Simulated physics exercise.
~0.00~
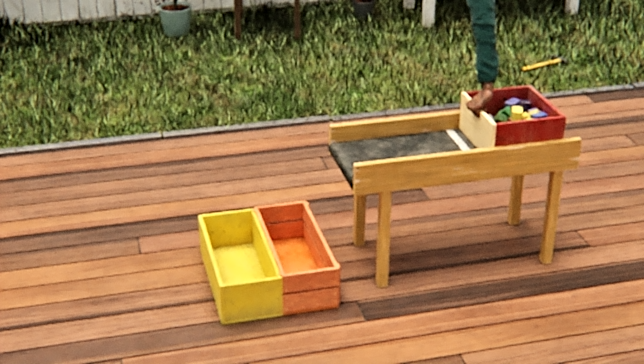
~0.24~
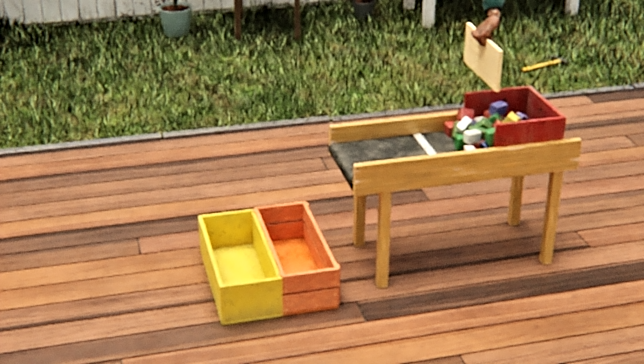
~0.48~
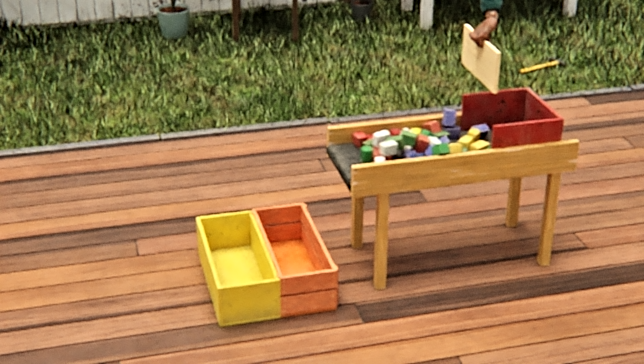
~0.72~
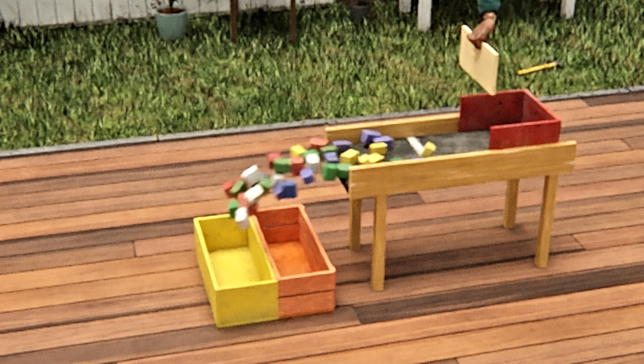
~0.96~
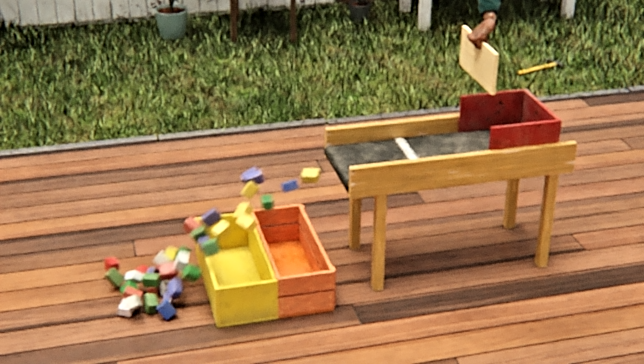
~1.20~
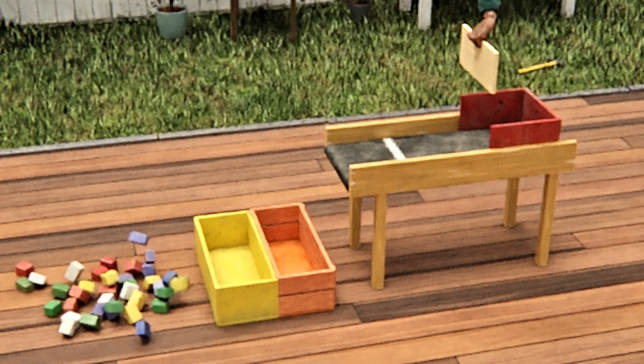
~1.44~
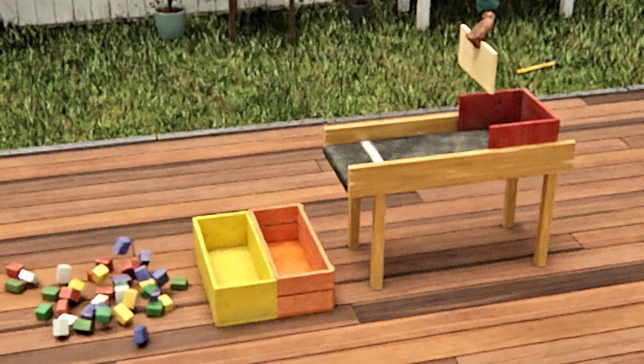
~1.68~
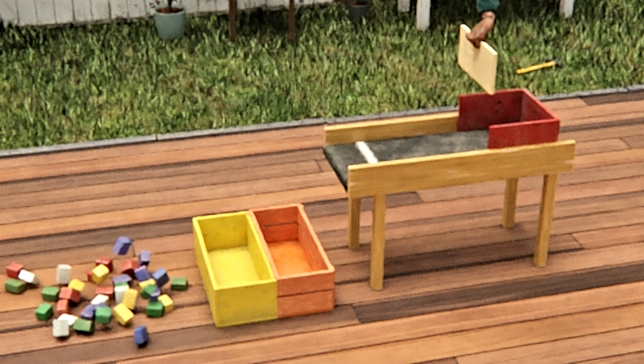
A red open box full of colourful toy bricks sits at the right end of a raised, wood-sided belt on a plank deck, seen from slightly above with grass and a white fence behind. Yellow and orange bins stand side by side on the deck at lower left. A hand lifts a wooden panel from the box's left side, and the bricks spill out and ride leftward along the dark belt. They fly off its end, pass over both bins and tumble onto the deck. All the bricks finish scattered left of the yellow bin, leaving both bins empty.
